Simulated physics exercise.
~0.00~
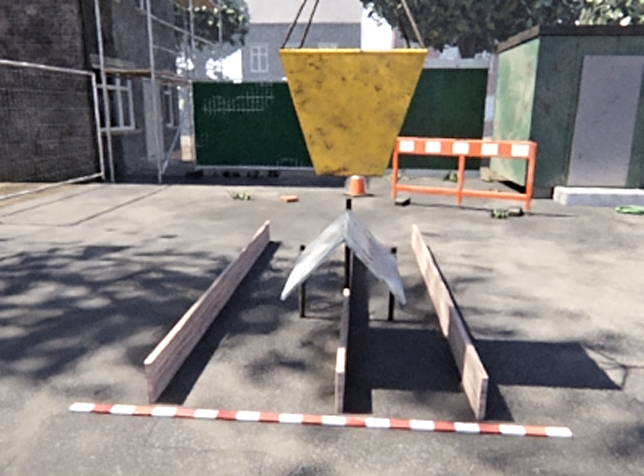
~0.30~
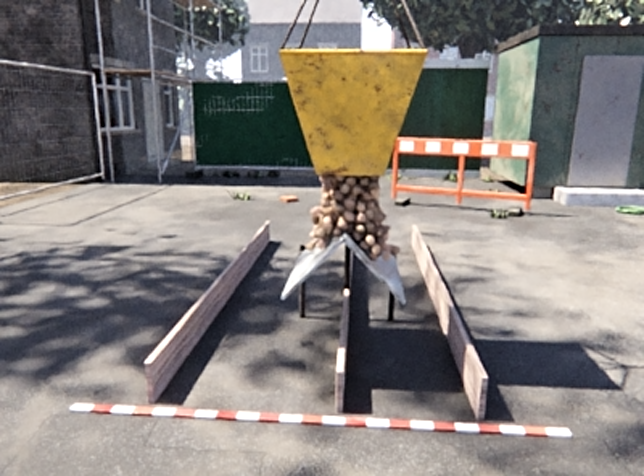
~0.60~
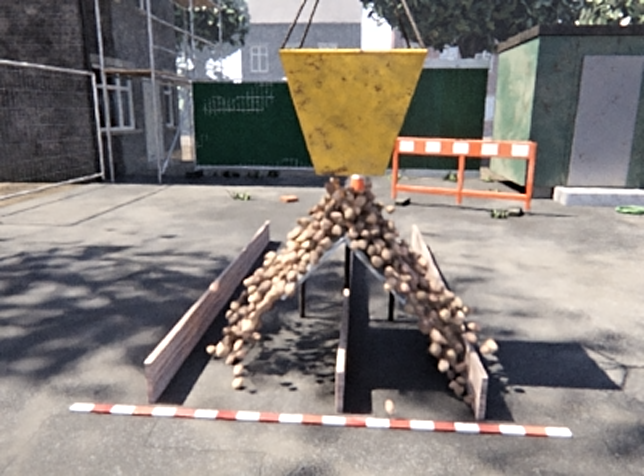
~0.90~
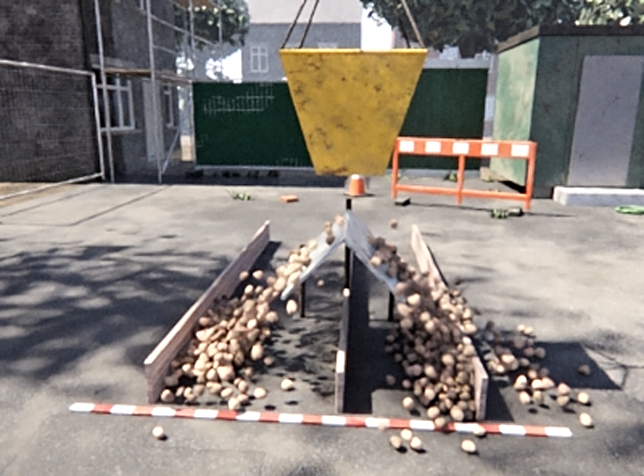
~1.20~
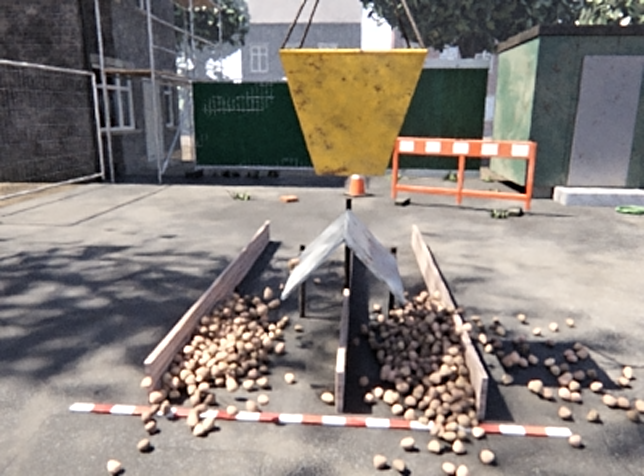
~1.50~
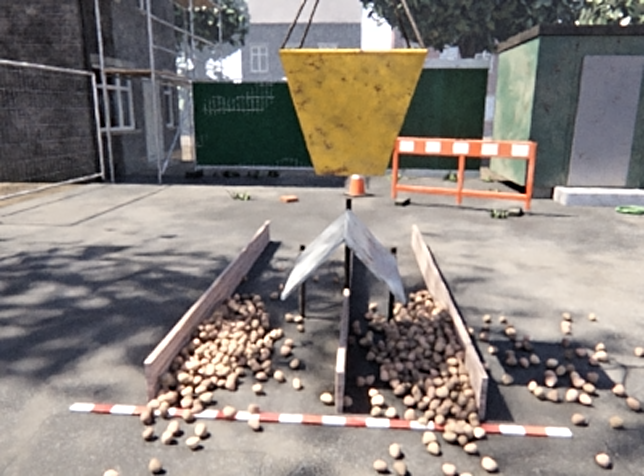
Smooth brown stones drop from a yellow hopper hanging over a paved yard, seen from the front by a still camera. Below it stands a peaked grey steel slide, with wooden planks marking two bays behind a red and white strip, and a green fence and orange barrier at the back. The stones strike the peak, split and pour down both slopes. They spread through the bays, and some spill past the right plank while others roll over the strip. The hopper and slide end bare, with a heap in each bay, the right slightly larger, and strays scattered farther right.
